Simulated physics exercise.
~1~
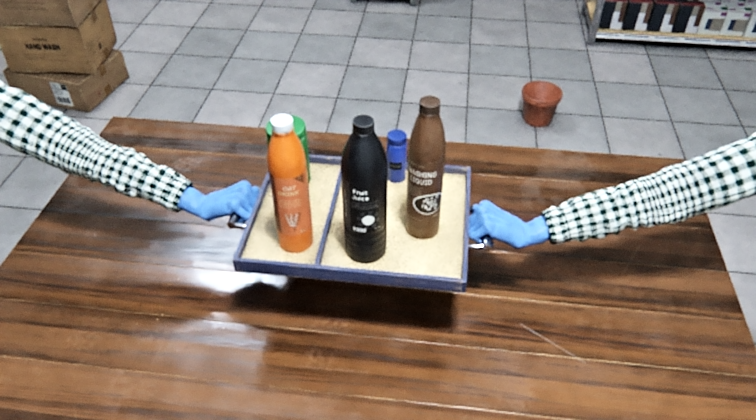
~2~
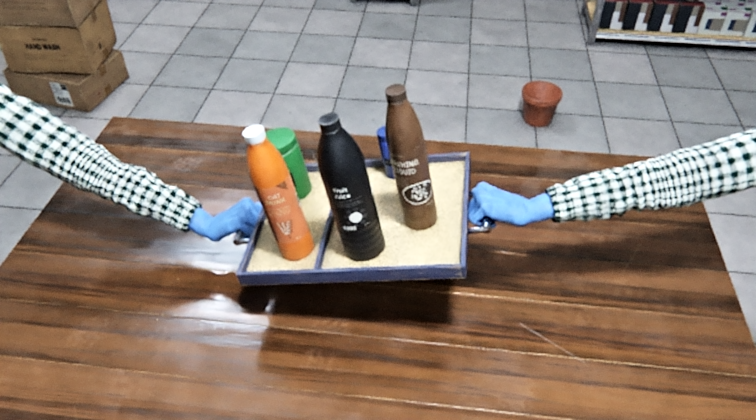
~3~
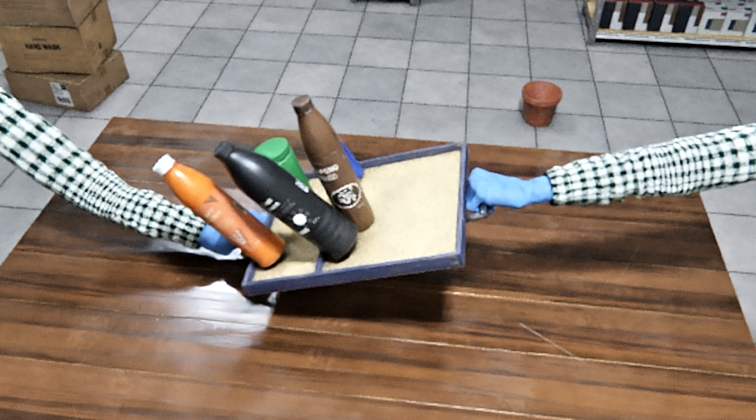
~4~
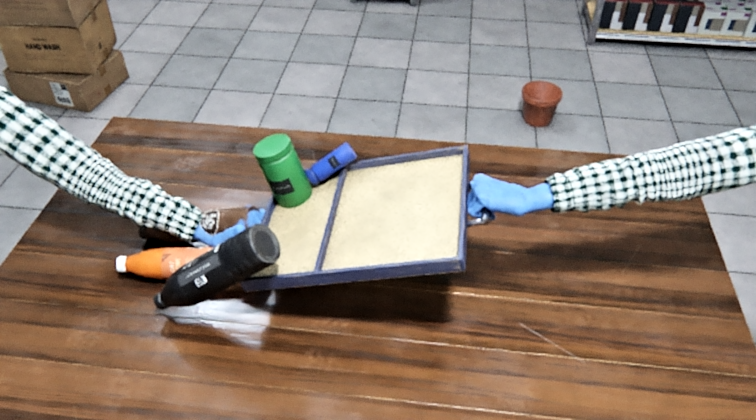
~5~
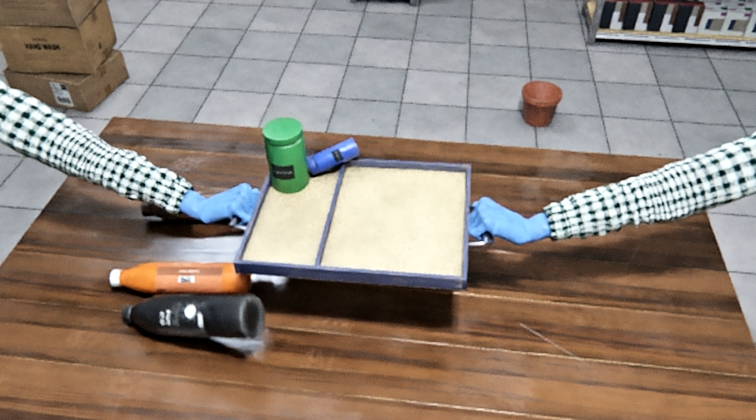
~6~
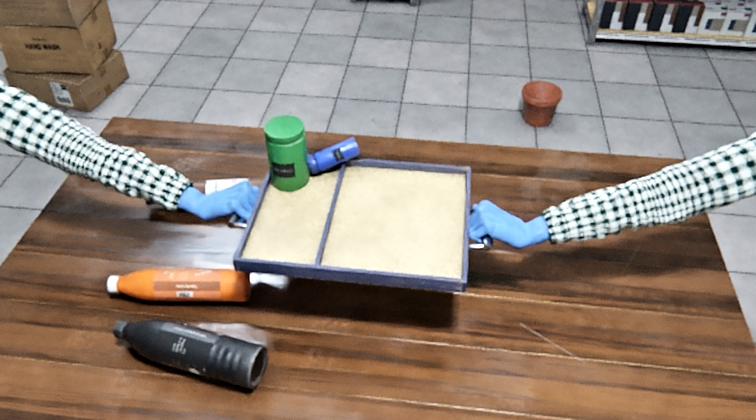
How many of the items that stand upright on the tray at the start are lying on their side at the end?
Four of them end up on their side. They are the brown, black and orange bottles, which are off the tray, and the blue shaker, which is still on it.
Tray in gloved hands tipping left, spilling three bottles onto the table, then levelling with green jar upright and blue shaker toppled.
